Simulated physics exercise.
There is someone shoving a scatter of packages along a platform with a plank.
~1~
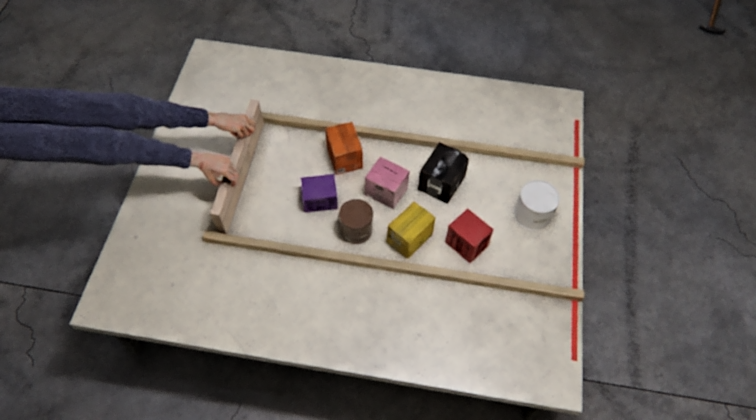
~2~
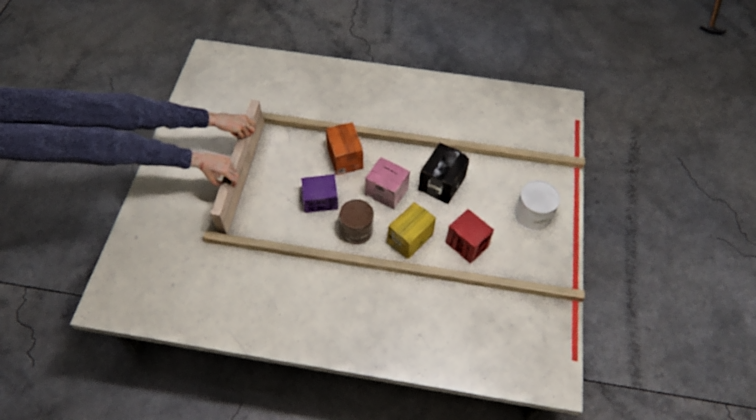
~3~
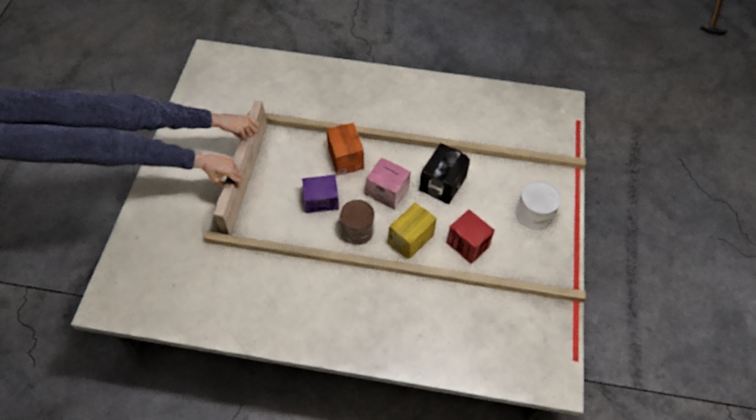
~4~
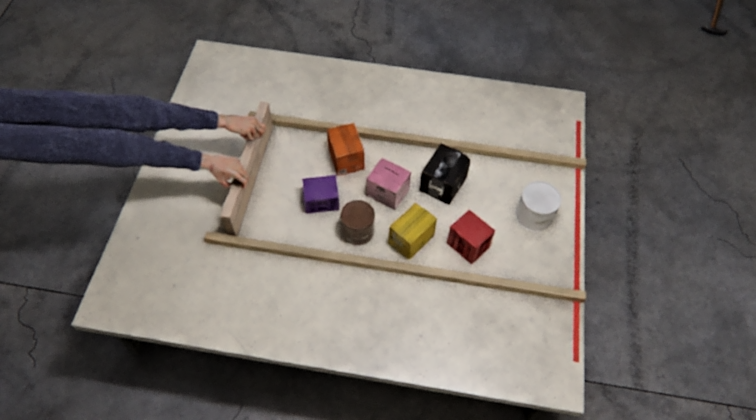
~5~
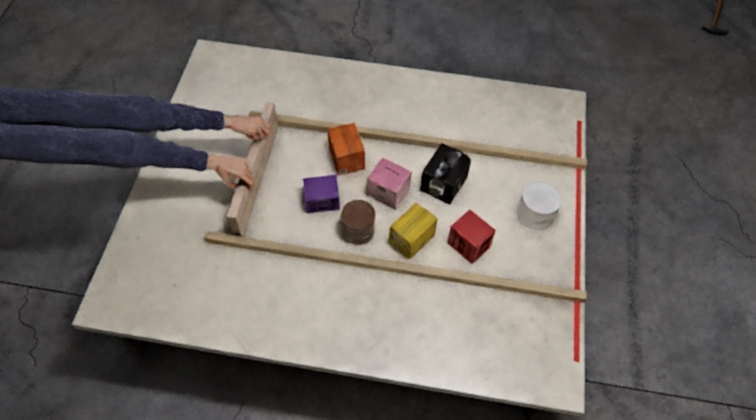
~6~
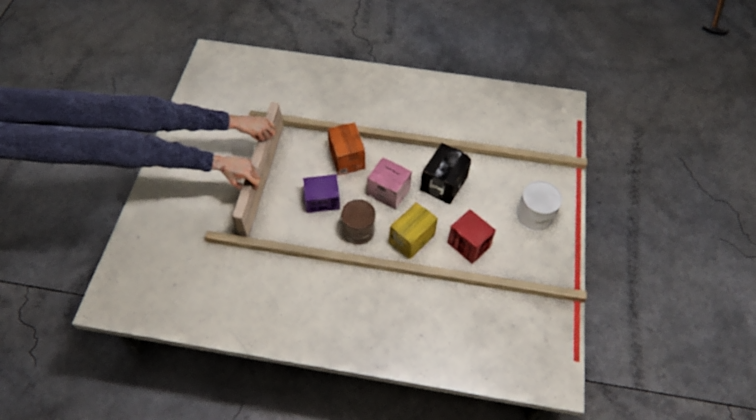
We see two hands gripping a wooden plank between two rails on a pale platform and pushing it slightly to the right, while the scattered colourful boxes, brown cylinder and white canister ahead of it stay essentially still.
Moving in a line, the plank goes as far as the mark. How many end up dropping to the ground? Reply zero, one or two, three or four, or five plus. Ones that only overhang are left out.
Five plus.
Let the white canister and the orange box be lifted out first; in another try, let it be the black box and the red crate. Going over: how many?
In the first try 6, in the other 6.
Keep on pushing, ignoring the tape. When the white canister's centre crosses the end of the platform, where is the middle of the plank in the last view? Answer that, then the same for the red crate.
Near (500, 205) and (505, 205).
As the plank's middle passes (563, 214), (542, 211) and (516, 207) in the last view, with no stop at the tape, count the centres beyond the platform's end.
The numbers past the end are 5, 5 and 2.
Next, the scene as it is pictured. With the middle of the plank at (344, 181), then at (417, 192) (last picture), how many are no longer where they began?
First 3, after that 7.
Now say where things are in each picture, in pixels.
The first picture shows white canister (536, 205); red crate (469, 236); black box (443, 173); plank (239, 165); tape (576, 227).
The second picture shows red crate (469, 236); plank (240, 166).
The third picture shows black box (445, 174); yellow parcel (412, 231).
The fourth picture shows white canister (538, 206); orange box (346, 149).
The fifth picture shows red crate (471, 237); pink box (389, 184).
The sixth picture shows white canister (539, 206); red crate (471, 236); black box (446, 174); plank (260, 168); tape (578, 228).
Early on, none off yet; white canister at rest near (539, 206); red crate at rest near (471, 236); black box travelled a little near (451, 172).
A while later, none off yet; white canister travelled a little near (558, 208); red crate travelled well along near (549, 245); black box travelled well along near (529, 169).
Finally, the number that fall off is five or more; lost, purple crate, orange box, brown pail, pink box, yellow parcel, black box, red crate and white canister.
